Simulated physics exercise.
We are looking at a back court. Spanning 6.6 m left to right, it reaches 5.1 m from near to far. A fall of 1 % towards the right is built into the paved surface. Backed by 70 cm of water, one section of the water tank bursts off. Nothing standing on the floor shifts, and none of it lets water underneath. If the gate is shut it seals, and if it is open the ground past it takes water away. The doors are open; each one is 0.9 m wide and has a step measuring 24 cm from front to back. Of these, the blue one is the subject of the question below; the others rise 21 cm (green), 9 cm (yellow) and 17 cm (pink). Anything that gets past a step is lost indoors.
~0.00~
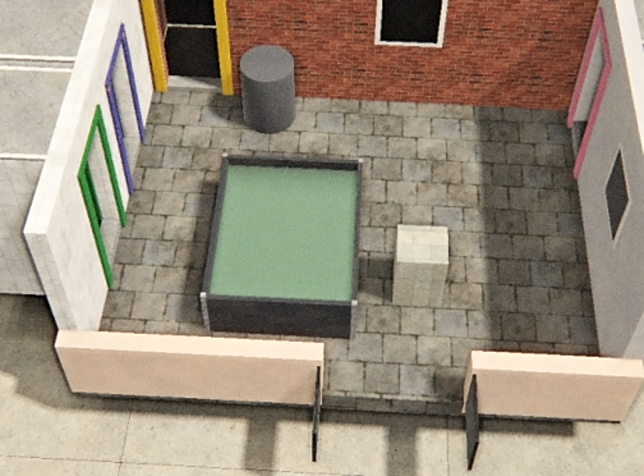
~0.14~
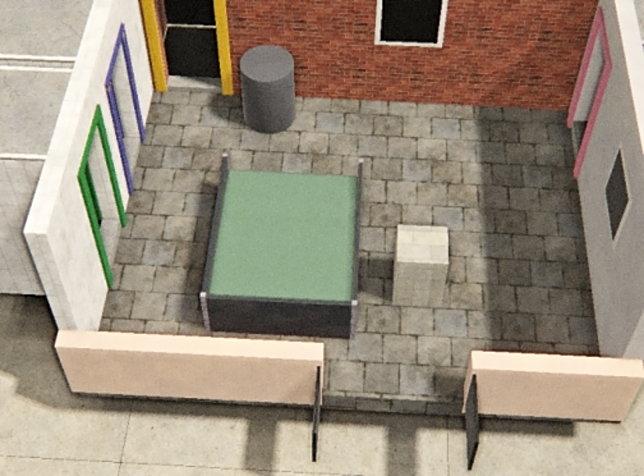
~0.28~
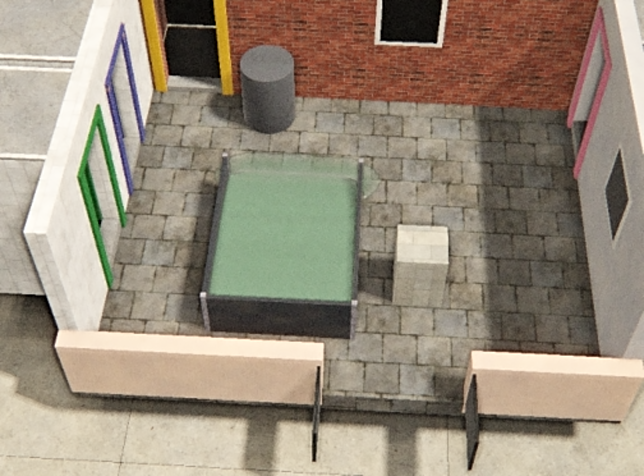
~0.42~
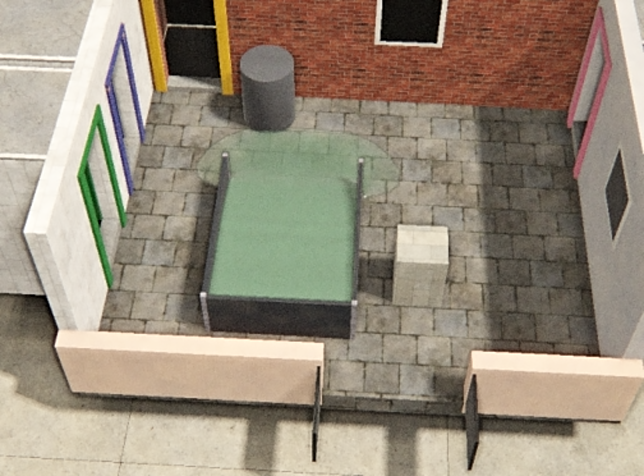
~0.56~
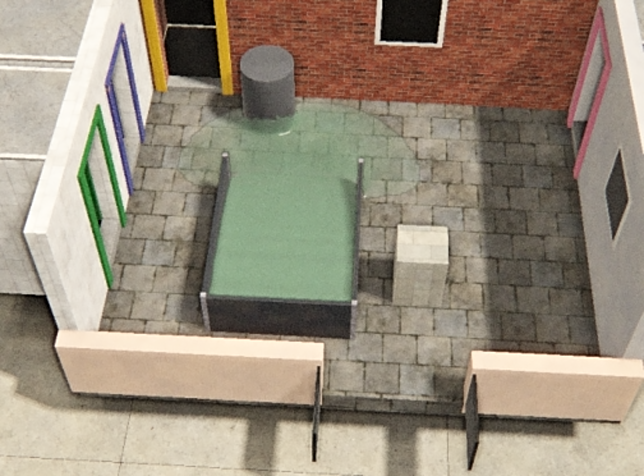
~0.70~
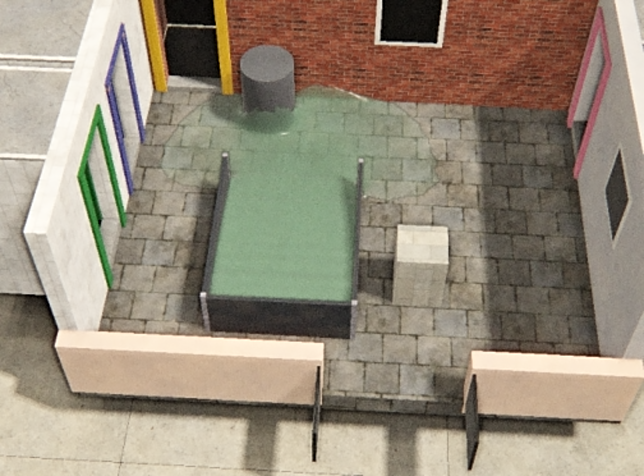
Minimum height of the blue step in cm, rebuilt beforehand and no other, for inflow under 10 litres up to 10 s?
13.5 cm.
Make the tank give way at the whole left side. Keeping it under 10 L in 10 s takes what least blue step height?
That way, roughly 26 cm.
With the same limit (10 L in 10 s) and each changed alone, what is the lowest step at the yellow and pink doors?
Close to 29 cm (yellow) and close to 34 cm (pink).
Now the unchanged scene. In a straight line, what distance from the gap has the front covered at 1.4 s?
3.6 m.
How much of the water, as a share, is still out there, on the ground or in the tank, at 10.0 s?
Some 76 %.
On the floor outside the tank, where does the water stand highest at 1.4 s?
(322, 108).
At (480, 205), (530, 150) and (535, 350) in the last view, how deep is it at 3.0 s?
Roughly 3, 8 and 0 centimetres.
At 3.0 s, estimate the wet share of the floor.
The wet part is about 50 per cent.
After 1.4 s water covers 30 % of the floor, deepest (51 cm) near (322, 108); 2 cm at the blue door, 0 litres in over its 14 cm step.
After 3.0 s water covers 50 % of the floor, deepest (40 cm) near (562, 112); 16 cm at the blue door, 1 litre in over its 14 cm step.
After 10.0 s water covers 100 % of the floor, deepest (13 cm) near (583, 393); 3 cm at the blue door, 9 litres in over its 14 cm step.
At the blue door as built, the water arrived by 1.1 s and peaked near 16 cm at 3.4 s.
With a step of 11.5 cm, 22 litres would have come in within the 10 s; with 15.5 cm, 5 litres. So under 10 litres takes about 13.5 cm.
